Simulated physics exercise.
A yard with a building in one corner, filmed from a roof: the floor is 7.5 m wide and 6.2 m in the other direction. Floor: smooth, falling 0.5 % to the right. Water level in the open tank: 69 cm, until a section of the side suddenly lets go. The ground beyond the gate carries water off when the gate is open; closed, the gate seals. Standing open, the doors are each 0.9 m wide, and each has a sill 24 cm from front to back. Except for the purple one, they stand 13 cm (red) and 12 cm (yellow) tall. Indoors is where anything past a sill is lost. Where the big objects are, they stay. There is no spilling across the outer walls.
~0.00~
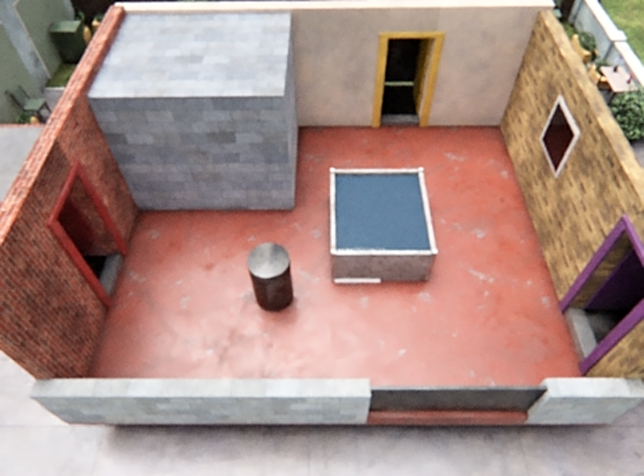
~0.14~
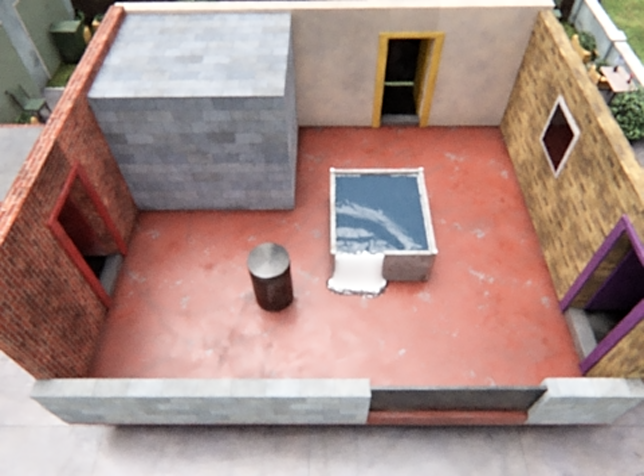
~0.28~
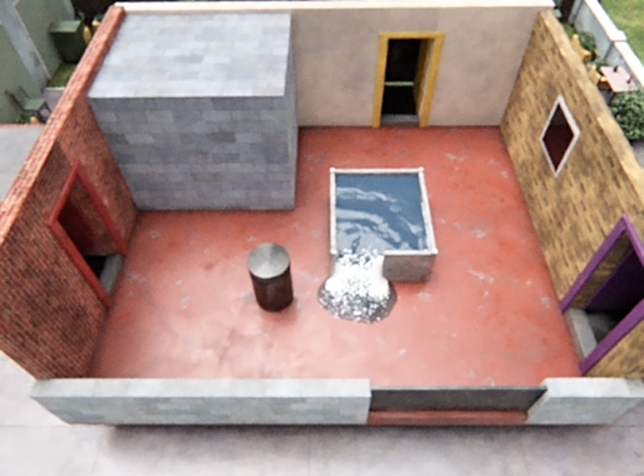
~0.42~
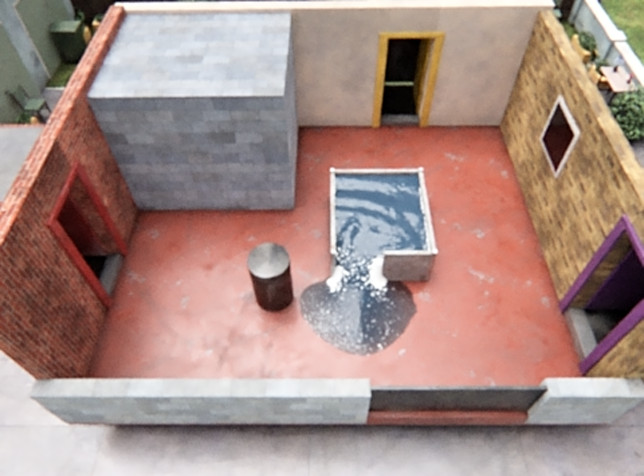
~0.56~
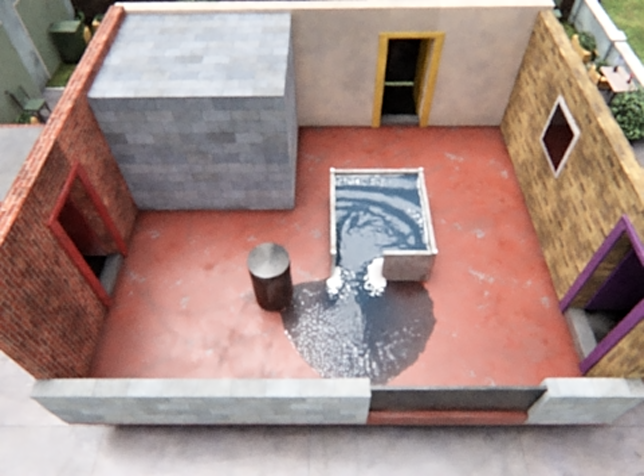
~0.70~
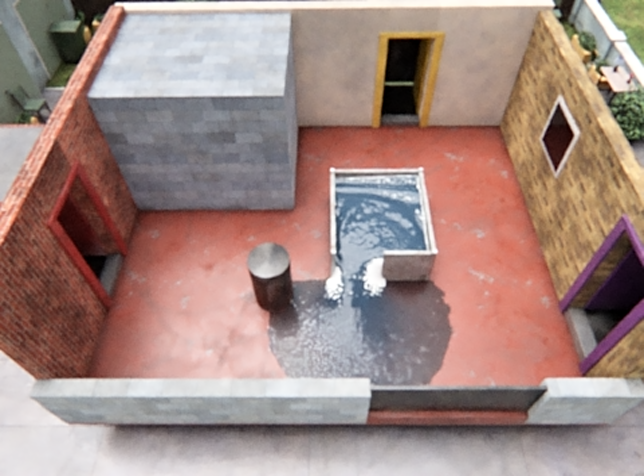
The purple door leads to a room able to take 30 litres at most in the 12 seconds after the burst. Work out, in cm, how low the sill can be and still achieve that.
It can be no lower than about 10.5 cm.
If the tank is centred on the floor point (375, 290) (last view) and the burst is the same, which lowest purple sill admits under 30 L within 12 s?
About 12.0 centimetres.
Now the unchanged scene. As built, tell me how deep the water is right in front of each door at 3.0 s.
Red door: 5 cm; purple door: 16 cm; yellow door: 0 cm.
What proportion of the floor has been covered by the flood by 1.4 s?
About 20 per cent.
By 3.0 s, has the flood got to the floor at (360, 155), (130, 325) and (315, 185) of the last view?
Taking them in turn, I'd call them spared by the flood, touched by the flood and spared by the flood.
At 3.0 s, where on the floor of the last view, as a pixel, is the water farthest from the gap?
Pixel close to (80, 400).
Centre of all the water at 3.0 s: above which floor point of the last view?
(351, 302).
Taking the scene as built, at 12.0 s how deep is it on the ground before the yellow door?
You'd measure close to 4.5 cm there.
After 1.4 s water covers 20 % of the floor, deepest (34 cm) near (347, 285); it has not reached the purple door.
After 3.0 s water covers 35 % of the floor, deepest (23 cm) near (80, 400); 16 cm at the purple door, 0 litres in over its 19 cm sill.
After 12.0 s water covers 100 % of the floor, deepest (8 cm) near (326, 235); 7 cm at the purple door, 0 litres in over its 19 cm sill.
At the purple door as built, the water arrived by 2.4 s and peaked near 17 cm at 2.8 s.
With a sill of 8.5 cm, 57 litres would have come in within the 12 s; with 11.5 cm, 21 litres. So under 30 litres takes about 10.5 cm.
